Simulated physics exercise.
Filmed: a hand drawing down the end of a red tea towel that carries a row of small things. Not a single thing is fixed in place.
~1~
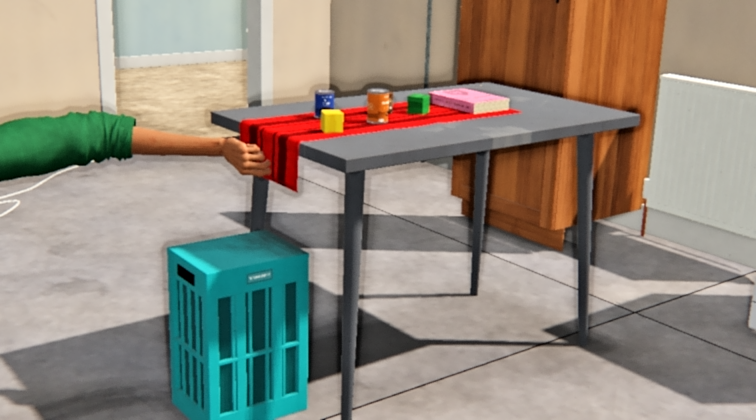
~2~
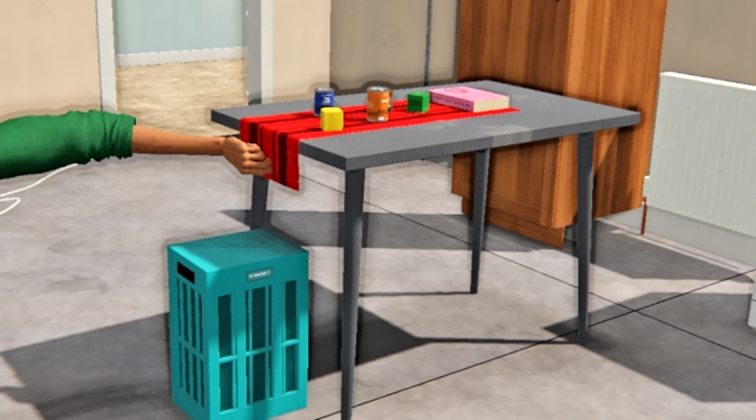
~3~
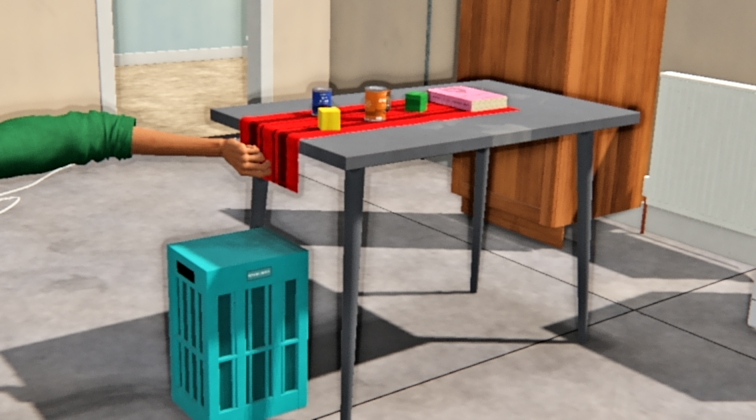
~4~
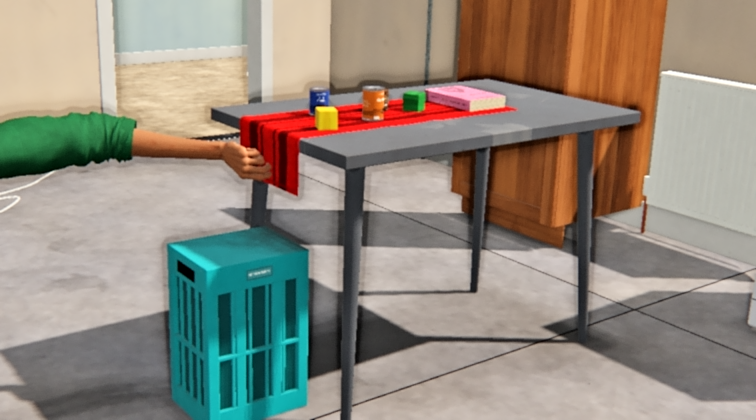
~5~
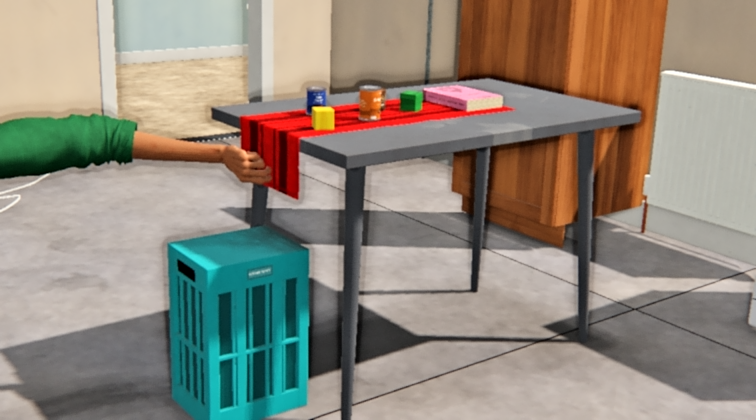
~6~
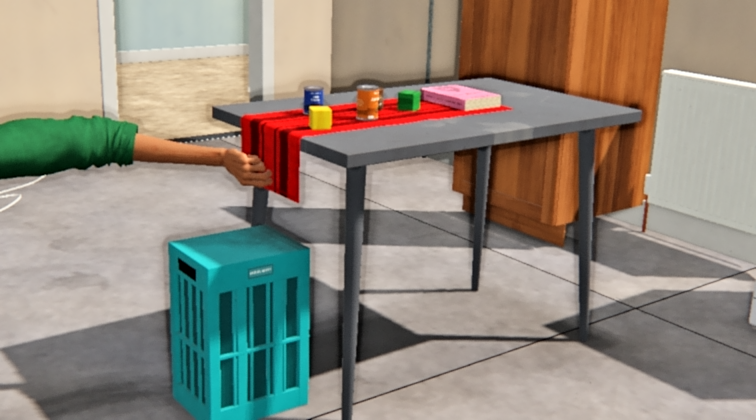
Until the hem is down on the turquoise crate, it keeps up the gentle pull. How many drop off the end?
Number down: One.
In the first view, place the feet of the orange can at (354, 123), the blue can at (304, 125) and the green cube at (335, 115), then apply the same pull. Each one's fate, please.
I reckon the orange can hangs on, the blue can takes a fall and the green cube hangs on.
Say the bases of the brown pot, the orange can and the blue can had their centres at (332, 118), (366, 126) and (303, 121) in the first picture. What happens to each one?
The brown pot stays on; the orange can holds on; the blue can tumbles off.
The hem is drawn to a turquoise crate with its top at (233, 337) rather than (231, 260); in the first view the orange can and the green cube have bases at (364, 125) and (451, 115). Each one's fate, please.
As for the orange can, it leaves the top; as for the green cube, it stays in place.
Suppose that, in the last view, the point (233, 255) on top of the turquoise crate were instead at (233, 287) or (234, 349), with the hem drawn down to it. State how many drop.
First case 2, second 4.
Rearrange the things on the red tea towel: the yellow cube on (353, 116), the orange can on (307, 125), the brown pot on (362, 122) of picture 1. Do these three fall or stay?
The yellow cube ends up still aboard, the orange can ends up knocked off, the brown pot ends up still aboard.
Soon after, hem on the crate; yellow cube gone.
In the end, hem on the crate; yellow cube gone. Over the edge go one.
